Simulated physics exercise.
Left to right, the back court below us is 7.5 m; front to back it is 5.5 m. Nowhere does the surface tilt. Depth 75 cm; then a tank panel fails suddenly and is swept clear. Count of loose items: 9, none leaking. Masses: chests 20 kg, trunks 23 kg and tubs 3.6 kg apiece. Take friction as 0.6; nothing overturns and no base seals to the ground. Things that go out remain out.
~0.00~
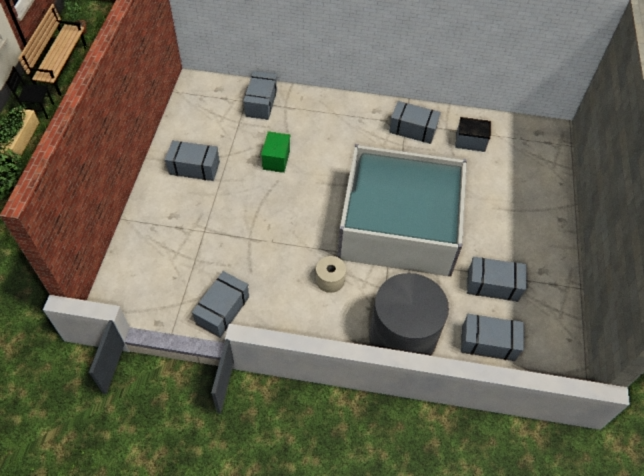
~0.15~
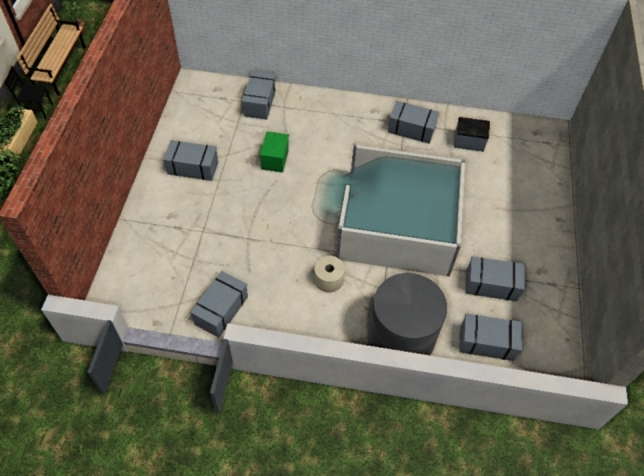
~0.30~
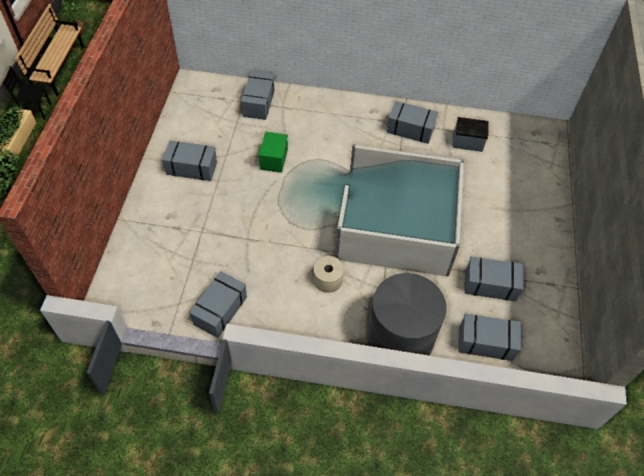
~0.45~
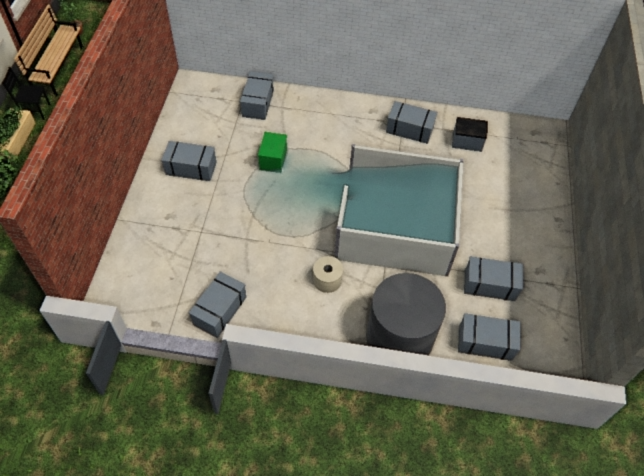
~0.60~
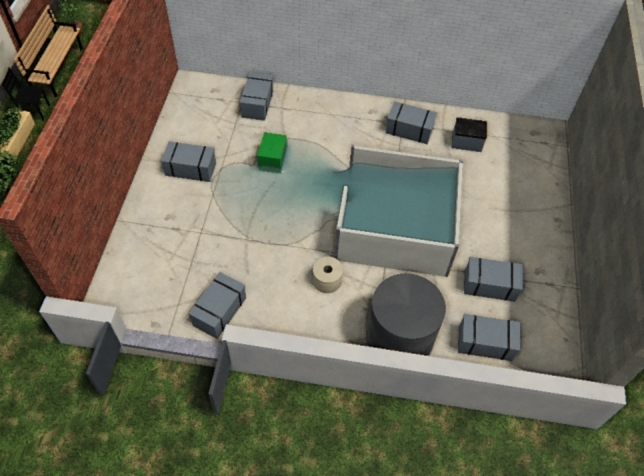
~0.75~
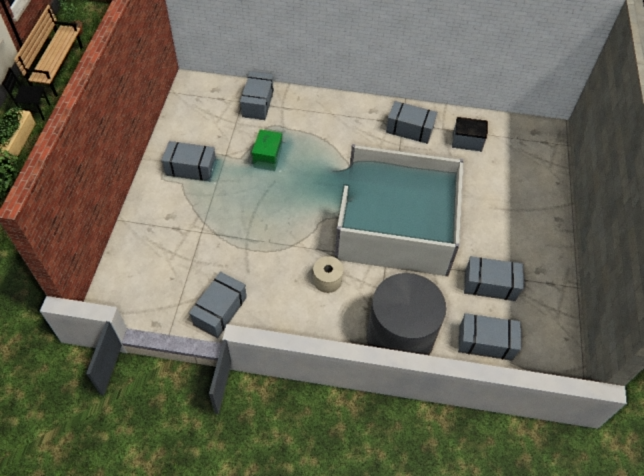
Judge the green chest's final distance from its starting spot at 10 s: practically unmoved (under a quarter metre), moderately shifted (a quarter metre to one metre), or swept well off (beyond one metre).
It gets well displaced.
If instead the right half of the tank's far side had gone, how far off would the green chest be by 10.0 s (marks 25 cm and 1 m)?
Note: Green chest unmoved.
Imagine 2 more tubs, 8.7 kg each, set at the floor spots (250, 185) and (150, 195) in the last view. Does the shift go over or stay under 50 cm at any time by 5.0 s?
Order kept: Exceeds it, exceeds it.
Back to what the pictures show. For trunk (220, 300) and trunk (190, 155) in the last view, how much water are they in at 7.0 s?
Roughly 5 and 8 cm.
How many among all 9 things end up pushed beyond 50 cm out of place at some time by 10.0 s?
Answer: 4.
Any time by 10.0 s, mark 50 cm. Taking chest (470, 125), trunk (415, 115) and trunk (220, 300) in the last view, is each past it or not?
Results in listed order: Falls short / falls short / exceeds.
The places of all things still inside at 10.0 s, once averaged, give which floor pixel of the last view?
I'd put it around (366, 221).
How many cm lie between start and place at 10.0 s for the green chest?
I'd say close to 200 centimetres.
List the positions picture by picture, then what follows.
In the first picture, the green chest at (276, 144) rests on the ground; 2.6 m2 under water; 0 of 9 have shifted.
In the second picture, the green chest at (275, 144), on the bottom; 3.2 m2 under water; 0 of 9 have shifted.
In the third picture, the green chest at (273, 145), on the bottom; water covers 4.0 m2; 0 of 9 have shifted.
In the fourth picture, the green chest at (273, 145), on the bottom; water covers 5.0 m2; 0 of 9 have shifted.
In the fifth picture, the green chest at (272, 145) rests on the ground; water covers 6.2 m2; 0 of 9 have shifted.
In the sixth picture, the green chest at (267, 143), on the bottom, 11 cm from its start; water covers 7.5 m2; 1 of 9 have shifted.
After 2.0 s the green chest is near (168, 94), 2.2 m from its start, afloat; 0 of 9 are out; 2 afloat.
After 4.5 s the green chest is near (184, 83), 2.2 m from its start, afloat; 0 of 9 are out; 3 afloat.
After 7.0 s the green chest is near (227, 73), 2.0 m from its start, aground; 0 of 9 are out; 1 afloat.
After 10.0 s the green chest is near (242, 73), 1.9 m from its start, aground; 0 of 9 are out; 2 afloat.
